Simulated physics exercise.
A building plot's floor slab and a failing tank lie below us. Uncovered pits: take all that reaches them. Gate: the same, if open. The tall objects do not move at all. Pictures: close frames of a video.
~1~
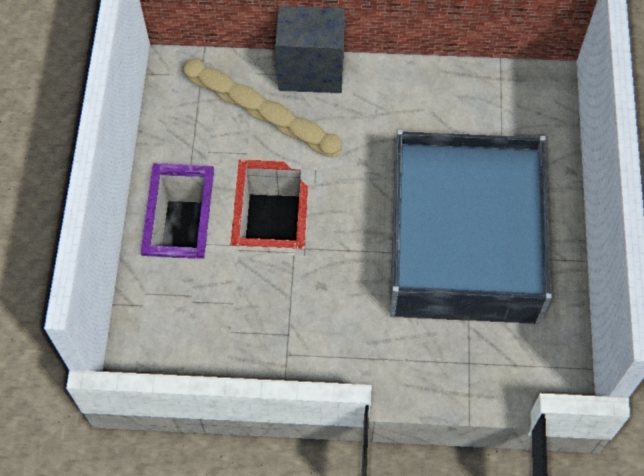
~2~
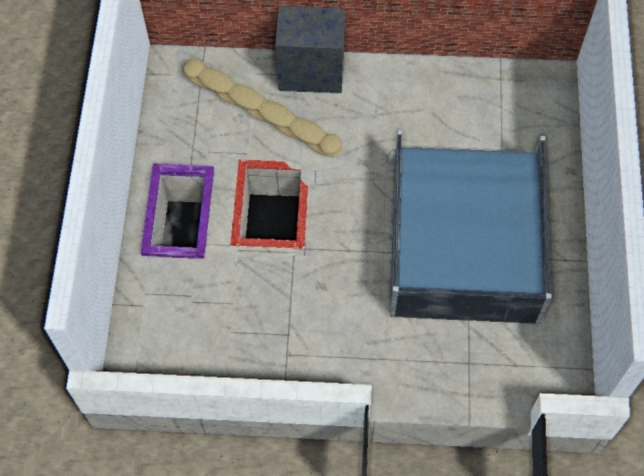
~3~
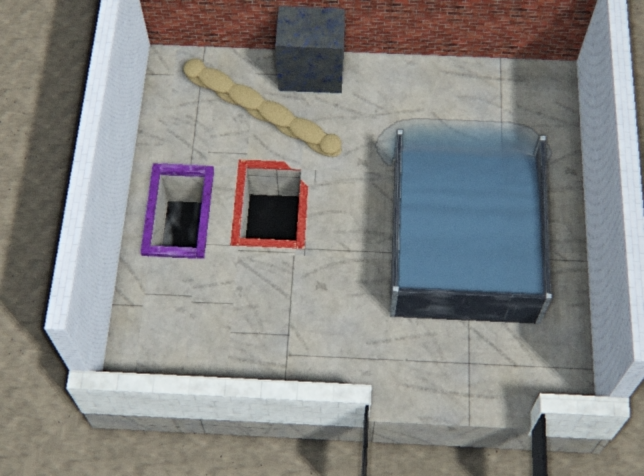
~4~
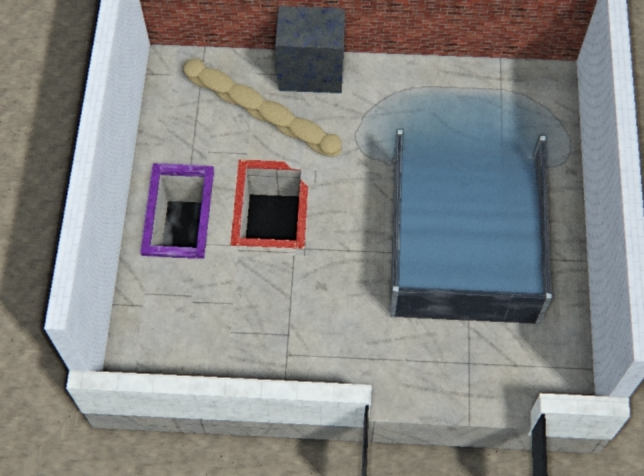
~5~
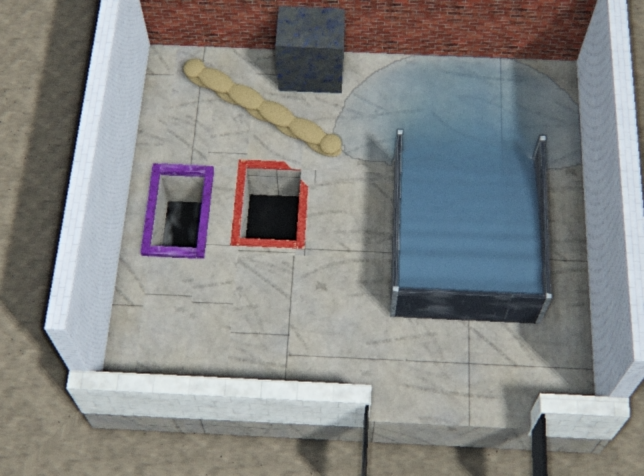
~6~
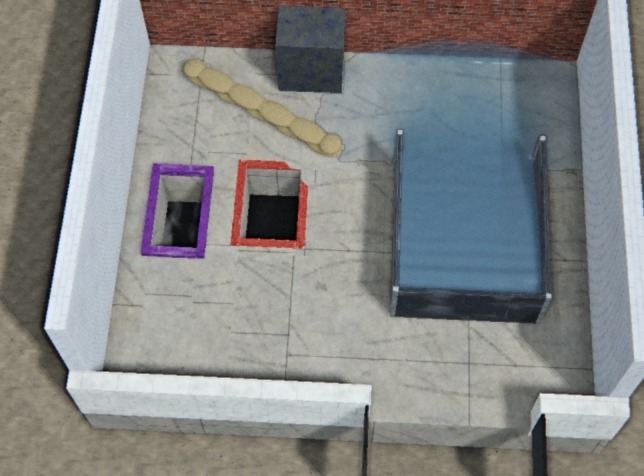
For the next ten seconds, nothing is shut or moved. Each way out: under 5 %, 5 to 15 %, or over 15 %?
My prediction: The gate will likely win a middling part of five to fifteen per cent. The purple pit will likely win a minor part below five per cent. The red pit will likely win a middling part of five to fifteen per cent.
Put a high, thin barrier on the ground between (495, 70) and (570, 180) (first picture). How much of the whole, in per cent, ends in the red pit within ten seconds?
Roughly, in per cent: Red 14.
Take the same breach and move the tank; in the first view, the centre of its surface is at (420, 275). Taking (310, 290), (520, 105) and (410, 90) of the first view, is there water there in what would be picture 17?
Well, first one stays dry, second one got wet, third one got wet.
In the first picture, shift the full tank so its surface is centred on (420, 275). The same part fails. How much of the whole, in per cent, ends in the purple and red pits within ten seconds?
Shares - purple: 0 in a hundred, red: 15 in a hundred.
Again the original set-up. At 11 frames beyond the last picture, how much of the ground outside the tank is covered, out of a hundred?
I reckon around 30 %.
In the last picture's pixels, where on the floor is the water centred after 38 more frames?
The balance point is around (409, 208).
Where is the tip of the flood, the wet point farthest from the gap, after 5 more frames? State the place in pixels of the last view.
The farthest wet spot is near (244, 55).
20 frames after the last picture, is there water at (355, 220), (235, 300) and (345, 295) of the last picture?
In that order, the three spots are soaked, high and dry and soaked.
A moment on, water covers 25 % of the floor; the gate 0 %, the purple pit 0 %, the red pit 0 %.
Next, water covers 30 % of the floor; the gate 0 %, the purple pit 0 %, the red pit 0 %.
Then, water covers 60 % of the floor; the gate 0 %, the purple pit 0 %, the red pit 1 %.
Later, water covers 85 % of the floor; the gate 4 %, the purple pit 0 %, the red pit 4 %.
In the end, water covers 95 % of the floor; the gate 8 %, the purple pit 1 %, the red pit 9 %.
